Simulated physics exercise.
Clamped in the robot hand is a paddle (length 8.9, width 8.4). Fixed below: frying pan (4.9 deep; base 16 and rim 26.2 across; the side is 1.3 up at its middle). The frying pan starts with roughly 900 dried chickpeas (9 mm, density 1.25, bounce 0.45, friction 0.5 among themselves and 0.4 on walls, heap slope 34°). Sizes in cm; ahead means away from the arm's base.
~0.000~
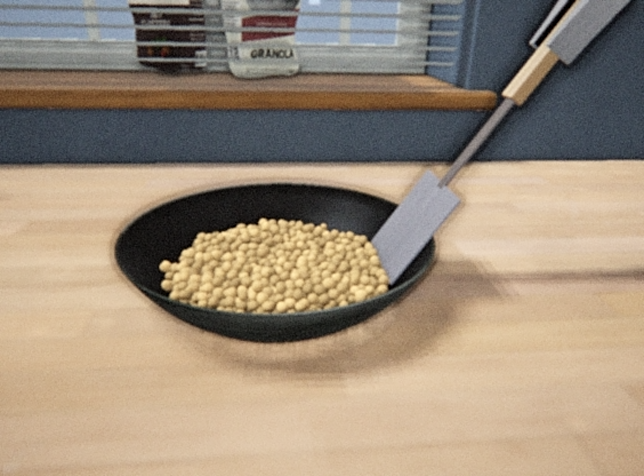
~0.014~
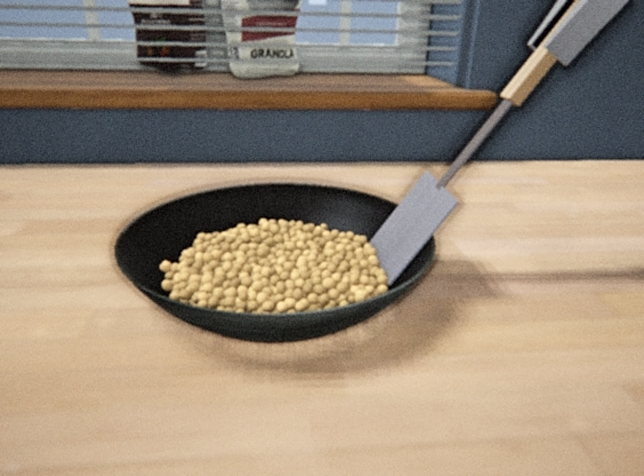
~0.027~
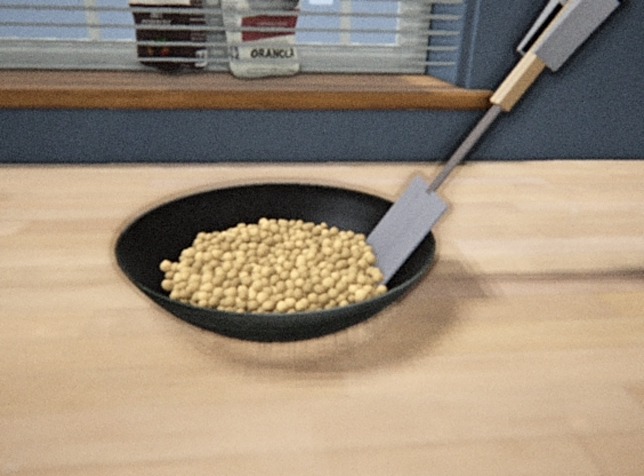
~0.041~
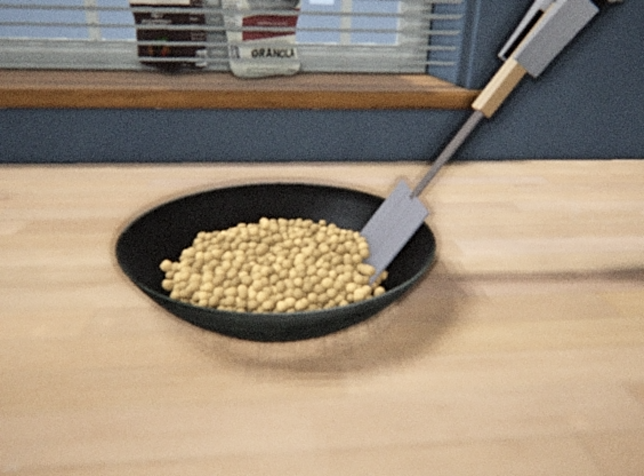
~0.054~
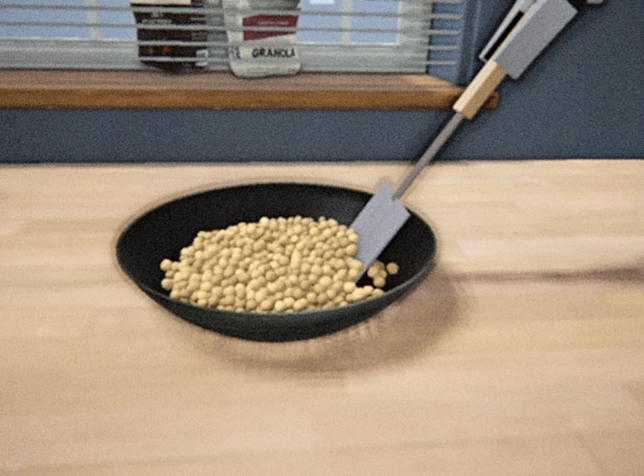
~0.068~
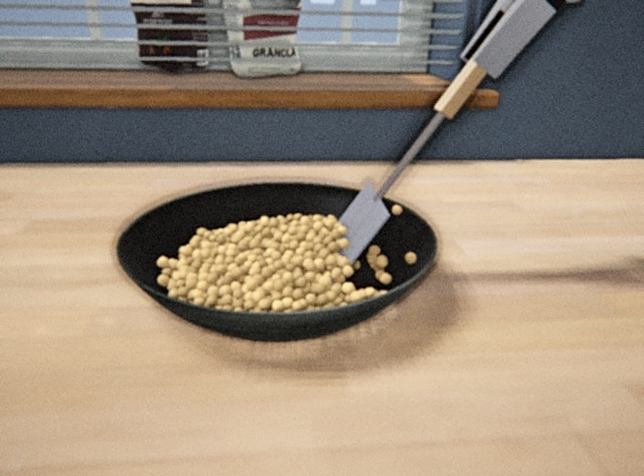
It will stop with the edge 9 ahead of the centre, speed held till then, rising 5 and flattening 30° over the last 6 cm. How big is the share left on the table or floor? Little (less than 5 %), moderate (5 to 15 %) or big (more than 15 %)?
On the table or floor the share is big, more than 15 %.
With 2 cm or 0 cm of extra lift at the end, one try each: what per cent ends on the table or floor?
Some 25 and 15 per cent.
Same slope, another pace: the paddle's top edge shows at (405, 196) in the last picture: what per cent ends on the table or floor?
Some 15 per cent.
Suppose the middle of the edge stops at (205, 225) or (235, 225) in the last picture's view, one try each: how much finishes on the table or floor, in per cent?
About 15 and 10 per cent.
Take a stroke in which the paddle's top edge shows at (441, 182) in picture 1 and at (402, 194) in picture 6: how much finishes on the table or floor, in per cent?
About 15 per cent.
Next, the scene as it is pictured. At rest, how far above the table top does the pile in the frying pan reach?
Some 4.5 cm.
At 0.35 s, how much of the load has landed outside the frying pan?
Roughly 10 per cent.
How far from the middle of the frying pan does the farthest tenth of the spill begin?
About 80 cm.
After 0.10 s, sloping 56°, highest piece 10 above the table; 899 in the frying pan, 1 on the blade or in flight.
After 0.13 s, sloping 48°, highest piece 14 above the table; 899 in the frying pan, 1 on the blade or in flight.
After 0.35 s, sloping 26°, highest piece 13 above the table; 680 in the frying pan, 80 on the table or floor, 140 on the blade or in flight.
After 1.40 s, sloping 26°, highest piece 5 above the table; 680 in the frying pan, 220 on the table or floor.
In the end, 680 in the frying pan, 220 on the table or floor. That is 24 % on the table or floor.
